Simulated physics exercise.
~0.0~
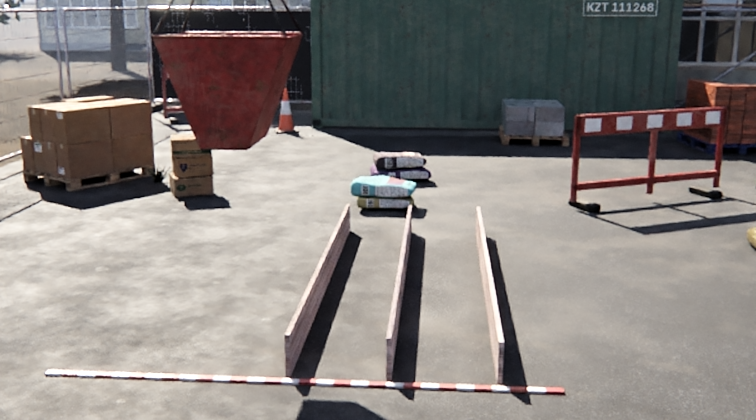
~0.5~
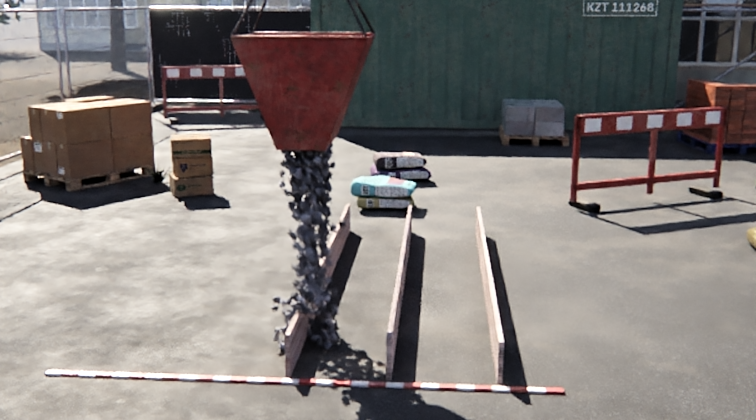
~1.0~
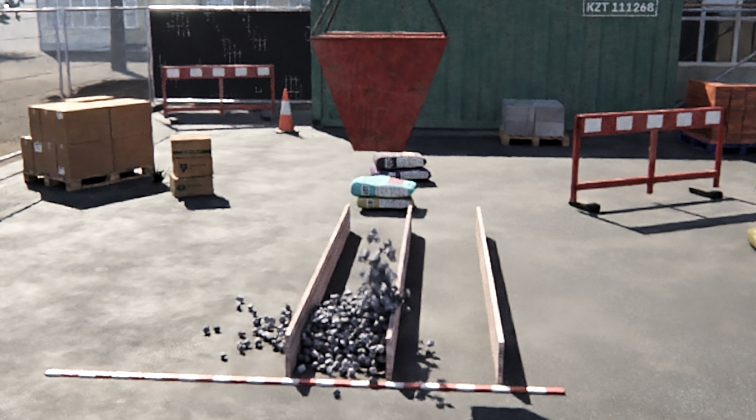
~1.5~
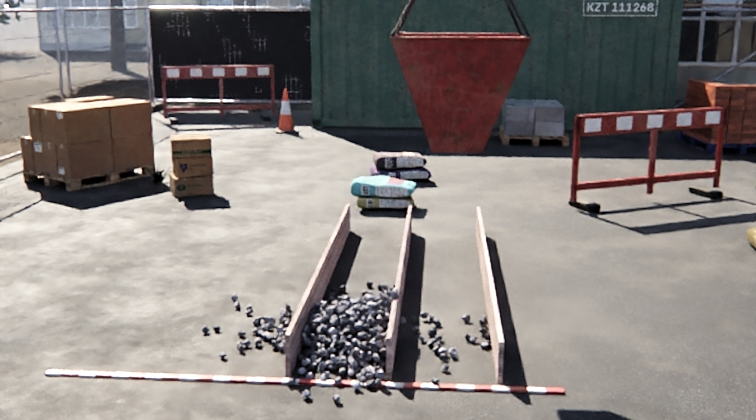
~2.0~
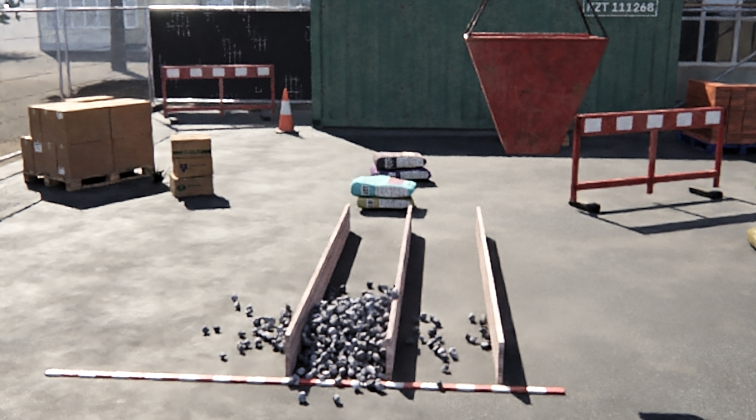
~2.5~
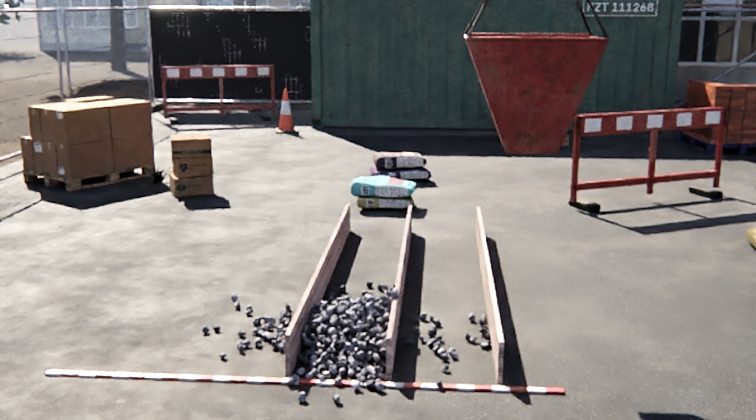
In a paved yard, a red skip moves right, dropping stones mostly into the left bay.
